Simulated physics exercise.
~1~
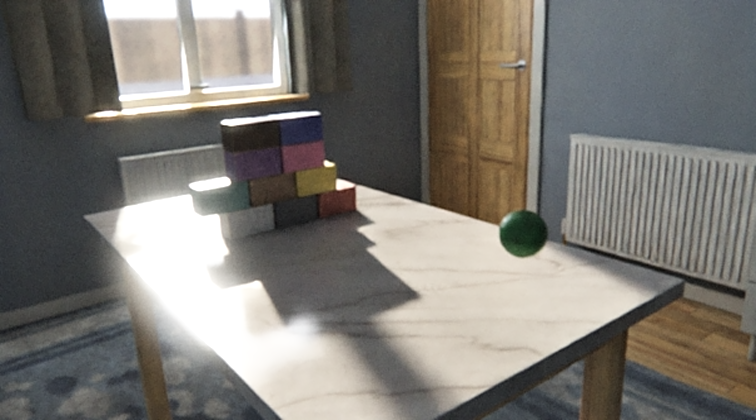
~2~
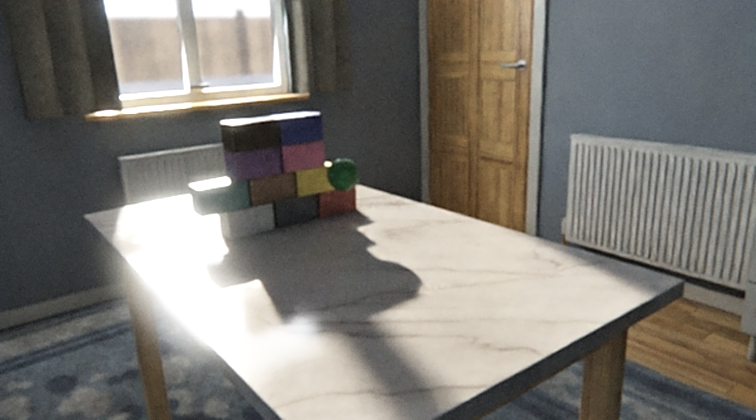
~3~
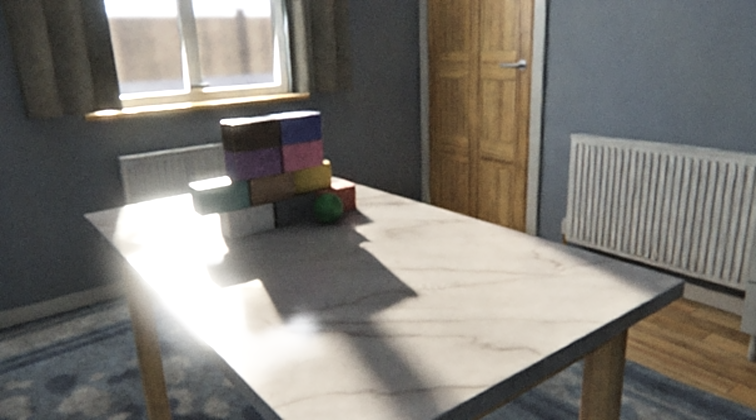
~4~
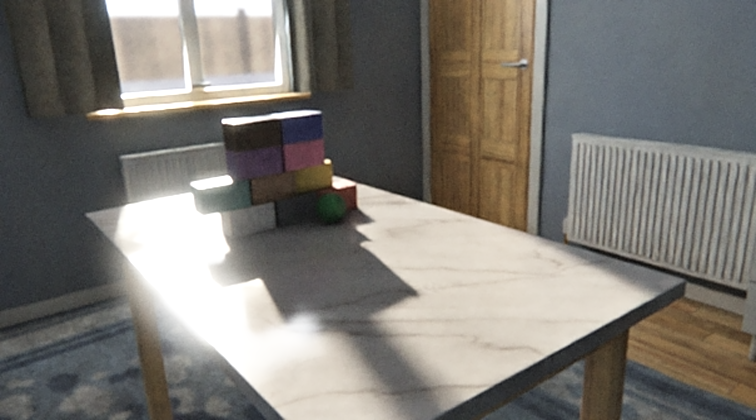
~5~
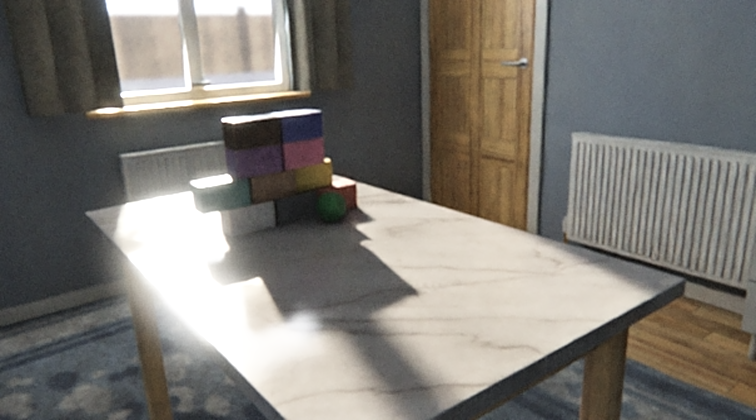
The footage shows a green ball flying leftward above a marble-topped table toward a stack of colourful blocks, reaching its right side, then dropping to the tabletop and coming to rest against the base, with the stack still standing.
